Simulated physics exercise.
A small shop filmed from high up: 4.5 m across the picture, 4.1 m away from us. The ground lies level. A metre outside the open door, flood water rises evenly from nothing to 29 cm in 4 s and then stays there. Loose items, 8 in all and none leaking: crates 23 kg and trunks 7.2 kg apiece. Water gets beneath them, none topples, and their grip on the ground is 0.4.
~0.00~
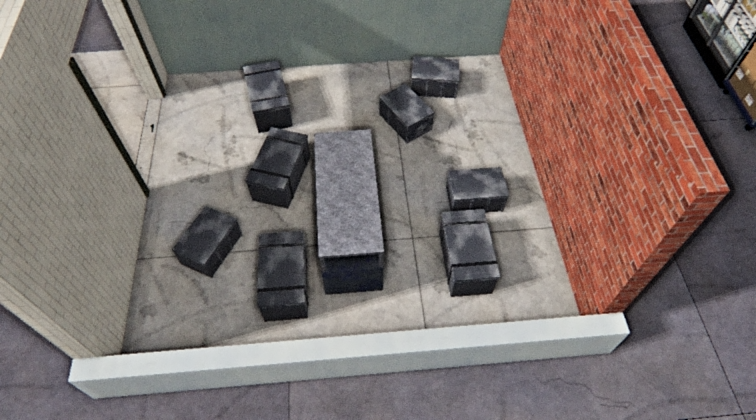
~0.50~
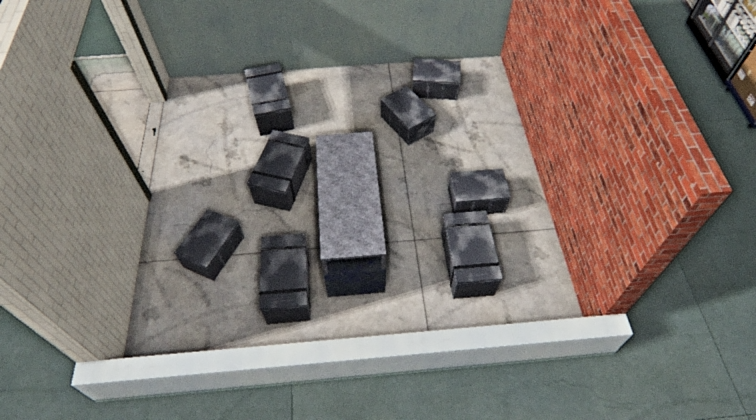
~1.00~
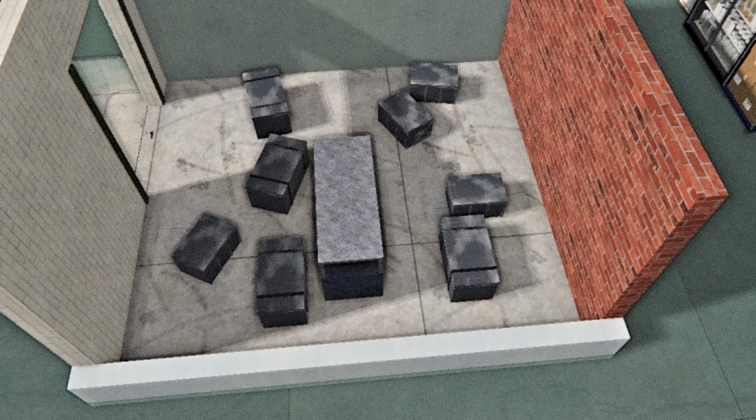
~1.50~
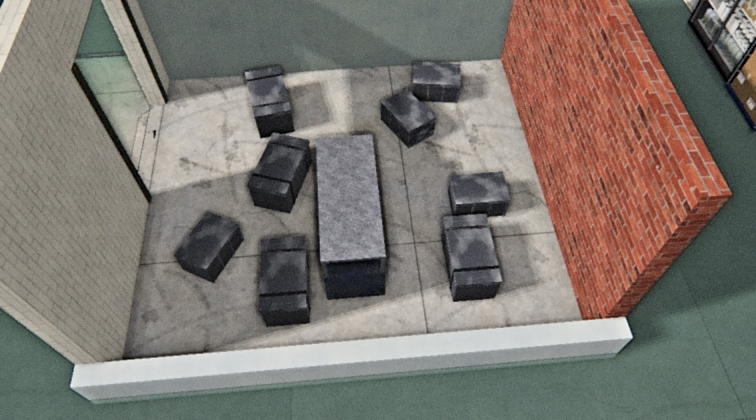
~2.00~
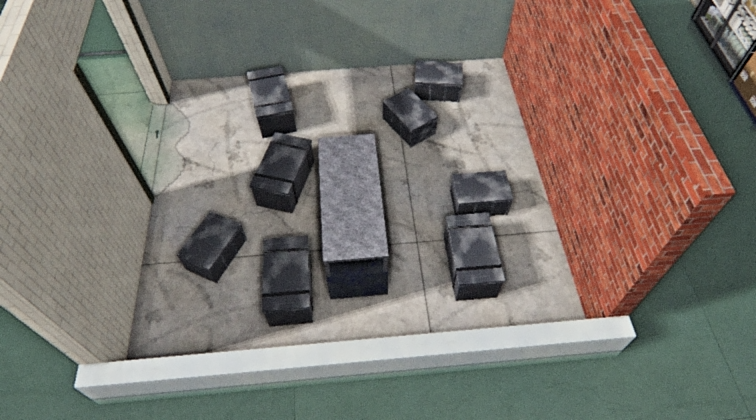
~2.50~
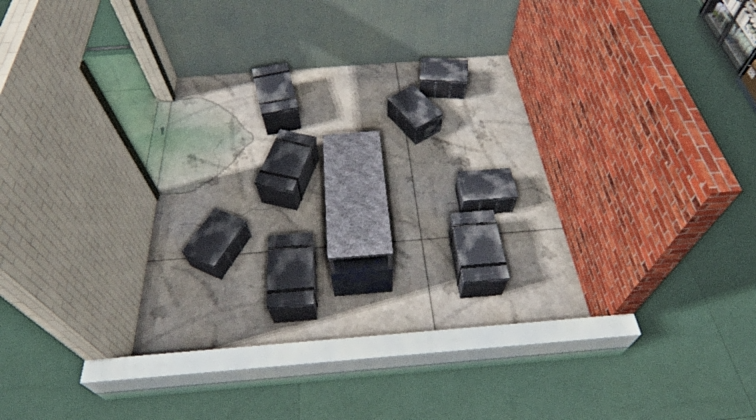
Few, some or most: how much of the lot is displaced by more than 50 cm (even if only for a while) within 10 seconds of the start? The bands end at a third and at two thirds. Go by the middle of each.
It is two thirds or more.
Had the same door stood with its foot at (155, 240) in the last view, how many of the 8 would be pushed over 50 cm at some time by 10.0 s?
In that case 8 of them.
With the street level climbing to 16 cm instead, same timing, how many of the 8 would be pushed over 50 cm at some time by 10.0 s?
In that case 3 of them.
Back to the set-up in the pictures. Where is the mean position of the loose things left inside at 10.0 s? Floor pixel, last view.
At about (371, 234).
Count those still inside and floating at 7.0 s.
At that moment 4.
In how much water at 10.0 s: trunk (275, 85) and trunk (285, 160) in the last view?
About 17 and 10 cm.
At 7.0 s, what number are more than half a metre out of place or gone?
By then 5.
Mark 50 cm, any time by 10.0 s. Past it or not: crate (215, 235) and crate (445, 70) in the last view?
In turn: Under, more.
After 3.5 s 0 of 8 are over 50 cm from their spots; 0 afloat.
After 4.5 s 1 of 8 are over 50 cm from their spots; 2 afloat.
After 7.0 s 5 of 8 are over 50 cm from their spots; 4 afloat.
After 10.0 s 7 of 8 are over 50 cm from their spots, and 7 have been at some point; 7 afloat.
